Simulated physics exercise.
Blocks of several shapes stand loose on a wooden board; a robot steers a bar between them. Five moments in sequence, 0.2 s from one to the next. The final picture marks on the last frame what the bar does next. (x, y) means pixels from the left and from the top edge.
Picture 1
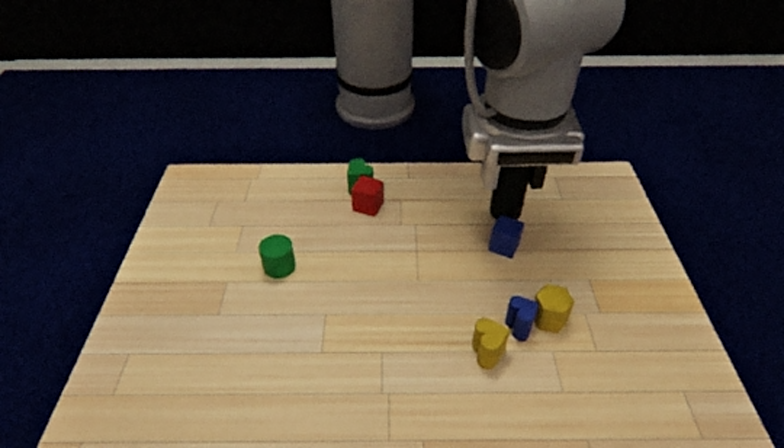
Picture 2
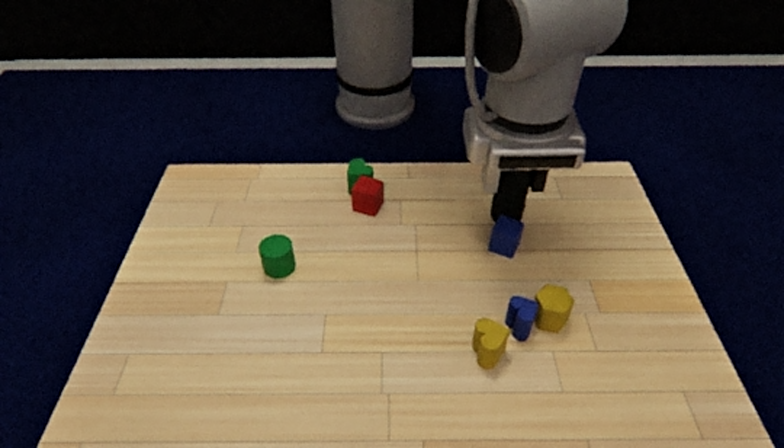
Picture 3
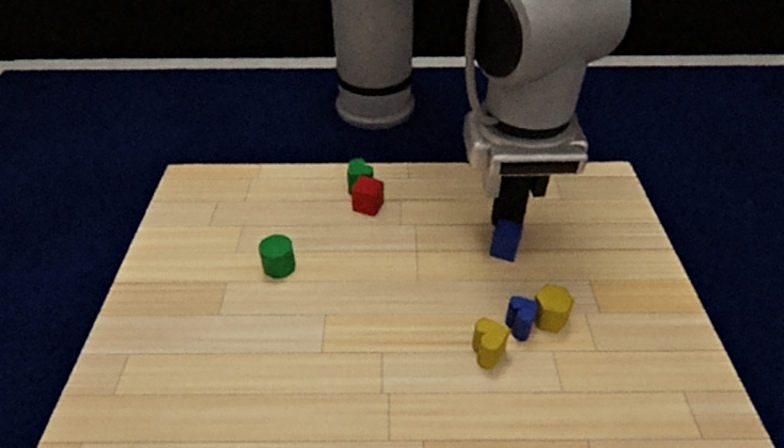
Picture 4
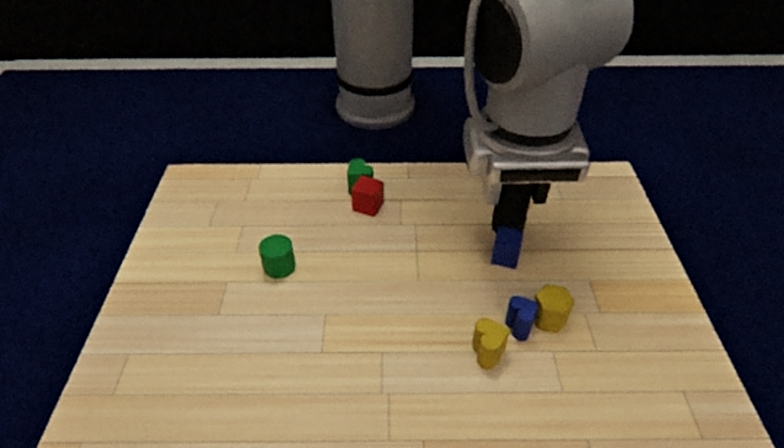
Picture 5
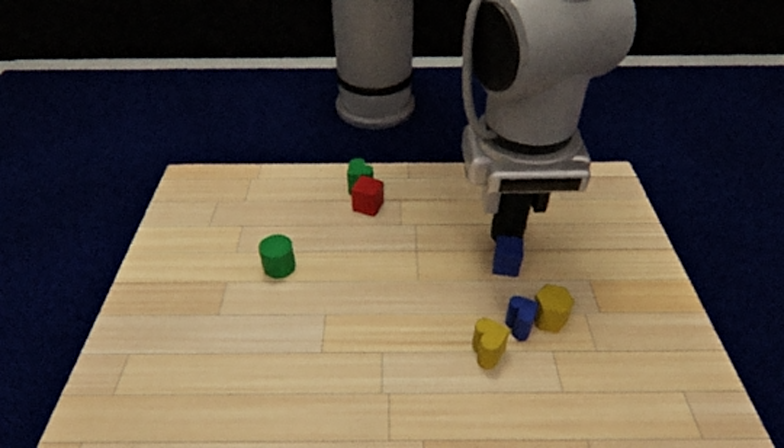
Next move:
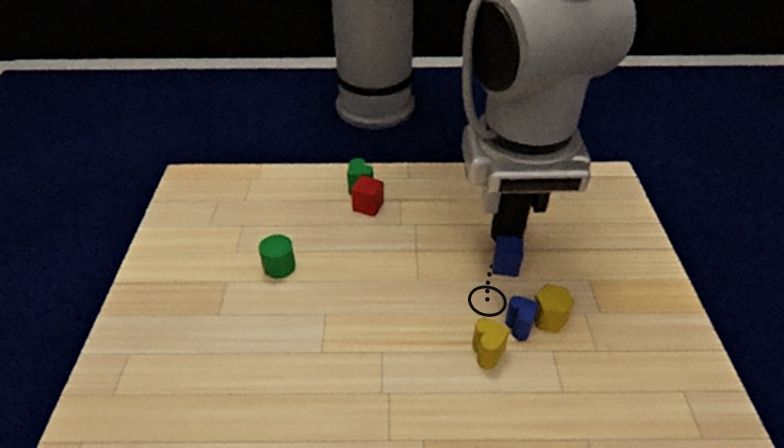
The clip opens on a wooden board scattered with green, red, blue and yellow blocks, the robot arm's dark bar touching the back of a blue cube. The bar then slowly pushes the cube a short way toward the viewer, nearer the blue heart block, while the other blocks stay still.
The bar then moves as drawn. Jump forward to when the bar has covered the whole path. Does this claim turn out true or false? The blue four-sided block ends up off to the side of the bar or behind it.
The claim does not hold.
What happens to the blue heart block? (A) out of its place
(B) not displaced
A: Out of its place.
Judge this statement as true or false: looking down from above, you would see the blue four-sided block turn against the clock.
True - the claim holds.
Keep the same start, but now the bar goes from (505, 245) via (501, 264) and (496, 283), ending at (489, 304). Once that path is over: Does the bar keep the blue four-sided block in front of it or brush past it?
It is still ahead of the bar.
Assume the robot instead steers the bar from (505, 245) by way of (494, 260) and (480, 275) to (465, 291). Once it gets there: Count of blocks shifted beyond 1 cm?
The count will be 1.
Path on the board, from (505, 245) by way of (494, 261) and (488, 280) to (487, 301).
On the path given first. Halfway along, bar at (492, 261); blue four-sided block at (506, 273), turned 35° anticlockwise.
At the end, bar at (489, 292); blue four-sided block at (509, 304), turned 40° anticlockwise; blue heart block at (533, 321), turned 45° anticlockwise; yellow hexagonal block in place.
